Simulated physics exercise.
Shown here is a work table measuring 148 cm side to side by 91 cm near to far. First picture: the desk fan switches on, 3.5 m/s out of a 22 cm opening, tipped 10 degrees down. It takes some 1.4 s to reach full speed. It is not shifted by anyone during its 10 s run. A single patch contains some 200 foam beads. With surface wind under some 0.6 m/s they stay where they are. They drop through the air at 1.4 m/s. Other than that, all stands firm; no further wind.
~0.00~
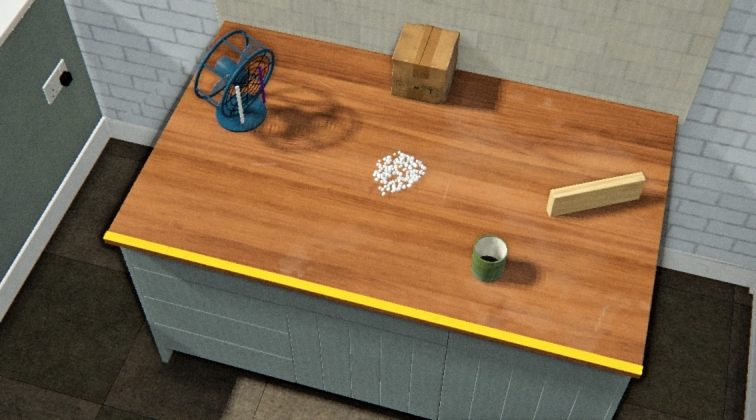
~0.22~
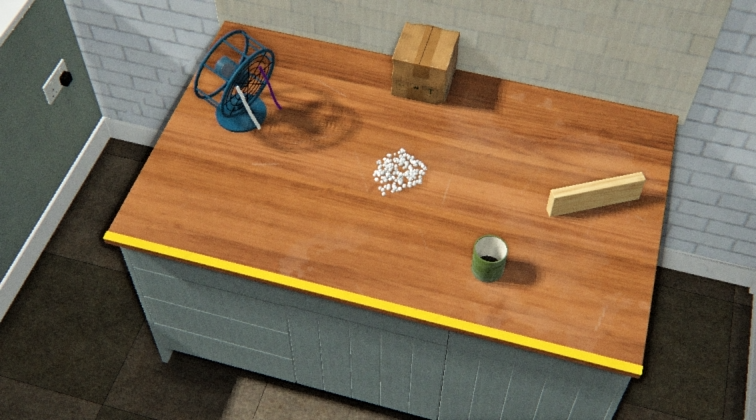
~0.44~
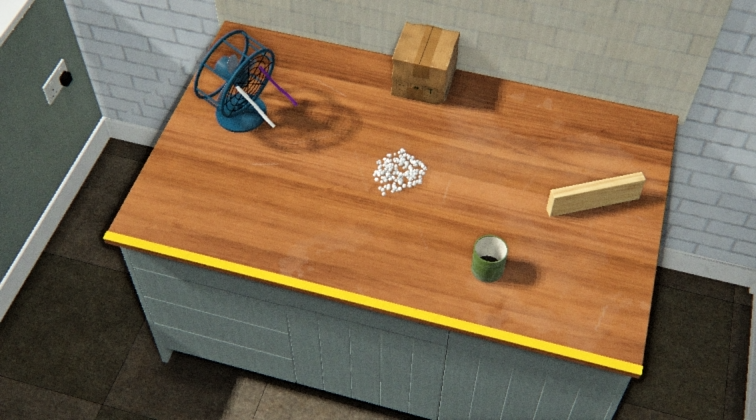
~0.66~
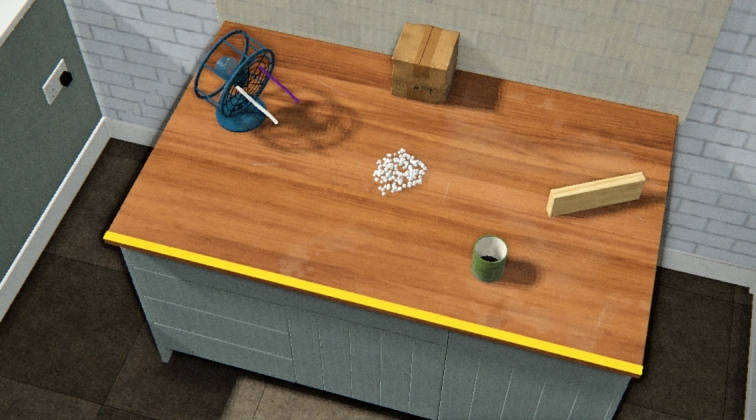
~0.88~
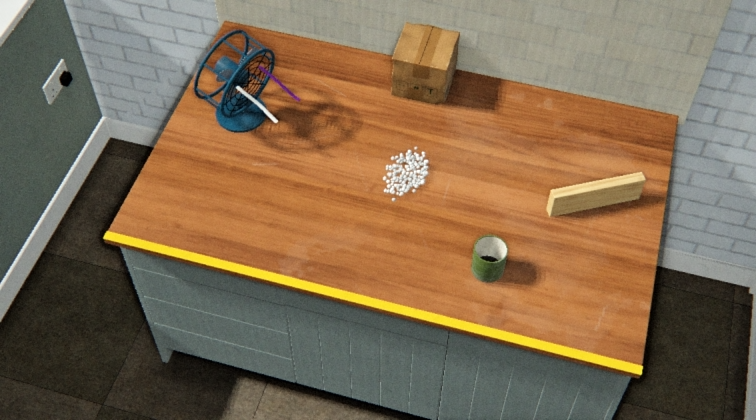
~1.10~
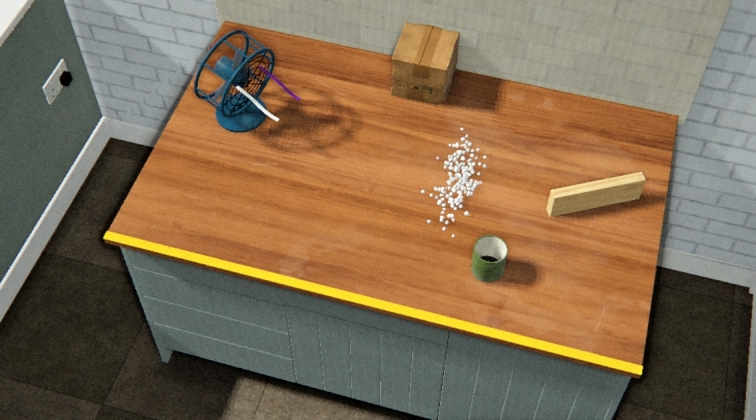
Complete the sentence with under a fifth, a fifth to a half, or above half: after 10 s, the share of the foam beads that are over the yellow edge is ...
After 10 s, the share is under a fifth.
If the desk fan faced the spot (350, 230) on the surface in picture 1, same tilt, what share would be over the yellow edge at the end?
Then about 0 per cent.
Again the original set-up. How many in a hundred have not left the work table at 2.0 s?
Estimate: Around 50 percent.
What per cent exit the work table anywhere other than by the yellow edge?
About 100 %.
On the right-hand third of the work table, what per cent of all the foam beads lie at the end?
About 4 percent.
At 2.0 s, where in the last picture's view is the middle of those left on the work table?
Their middle would be near (624, 144) in the last picture.
After 2.0 s, 62 % are on the move or not yet settled, 0 % are over the yellow edge; the middle of those still in play is near (624, 144).
After 3.2 s, 35 % are on the move or not yet settled, 0 % are over the yellow edge; the middle of those still in play is near (648, 129).
After 5.5 s, 7 % are on the move or not yet settled, 0 % are over the yellow edge.
After 10.0 s, at the end, 0 % are over the yellow edge.
